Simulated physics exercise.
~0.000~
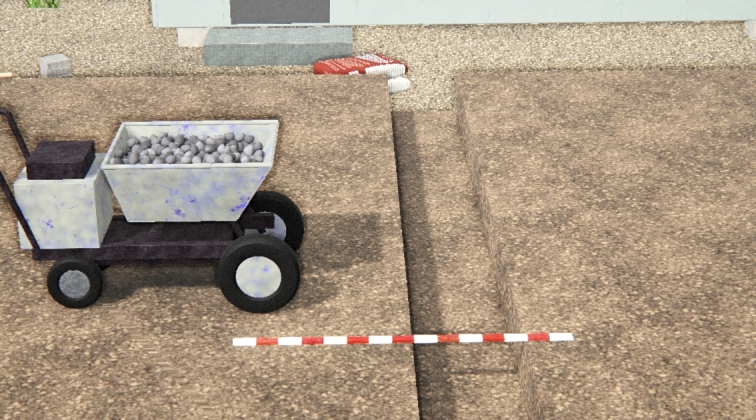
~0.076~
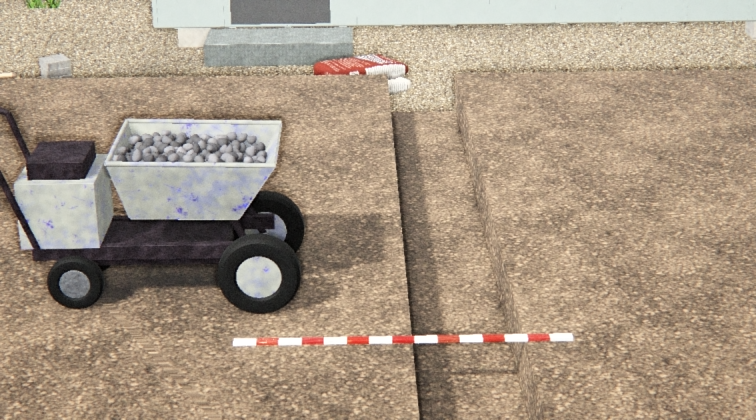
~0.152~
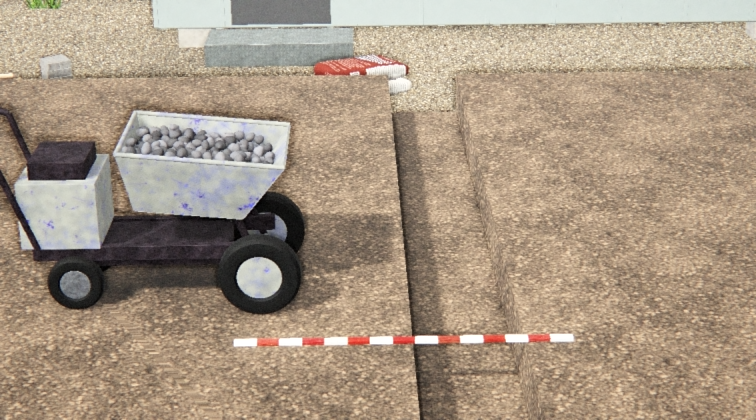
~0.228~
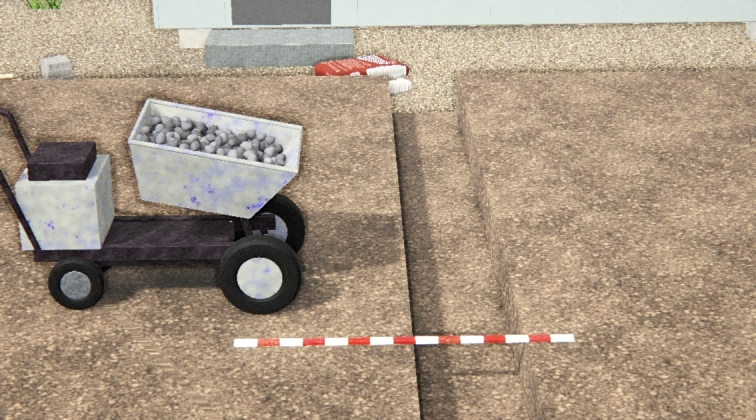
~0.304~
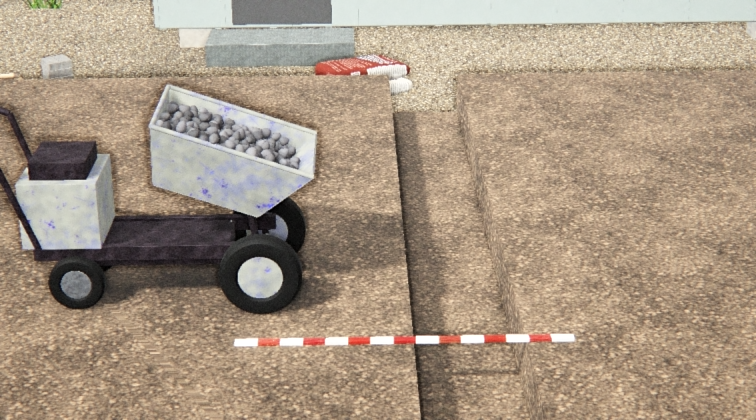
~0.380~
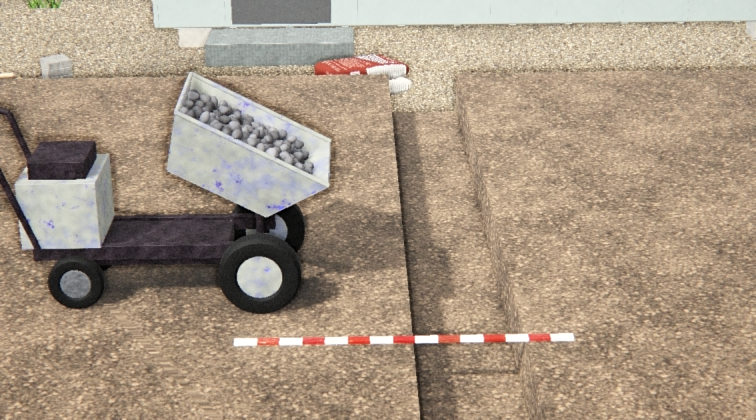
The footage shows a motor barrow with black wheels standing left of a trench, its pale skip loaded with smooth grey stones. The skip tilts gradually to the right, its left end rising, while the barrow stays in place.
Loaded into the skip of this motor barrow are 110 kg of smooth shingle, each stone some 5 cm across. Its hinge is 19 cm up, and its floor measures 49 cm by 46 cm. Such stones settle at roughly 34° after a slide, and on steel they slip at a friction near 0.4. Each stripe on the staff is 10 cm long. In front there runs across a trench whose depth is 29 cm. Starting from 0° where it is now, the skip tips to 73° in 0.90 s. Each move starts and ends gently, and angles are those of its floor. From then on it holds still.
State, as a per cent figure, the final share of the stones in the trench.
The final share is about 97 per cent.
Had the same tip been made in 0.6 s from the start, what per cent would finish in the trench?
That would give about 100 percent.
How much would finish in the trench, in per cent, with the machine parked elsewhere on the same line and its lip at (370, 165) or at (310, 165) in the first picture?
45 % and 95 %.
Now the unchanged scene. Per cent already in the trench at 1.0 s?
Some 40 per cent.
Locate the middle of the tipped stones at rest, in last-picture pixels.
The tipped stones centre close to (461, 326).
After 0.7 s the floor is at 62°; 100 % in the skip; the foremost stones are at (371, 212).
After 1.0 s the floor is at 73°; 55 % in the skip, 6 % short of the trench, 38 % in the trench; the foremost stones are at (490, 330).
After 1.4 s the floor is at 73°; 20 % in the skip, 7 % short of the trench, 74 % in the trench; the foremost stones are at (506, 325).
After 3.3 s the floor is at 73°; 0 % in the skip, 3 % short of the trench, 97 % in the trench; the foremost stones are at (501, 306).
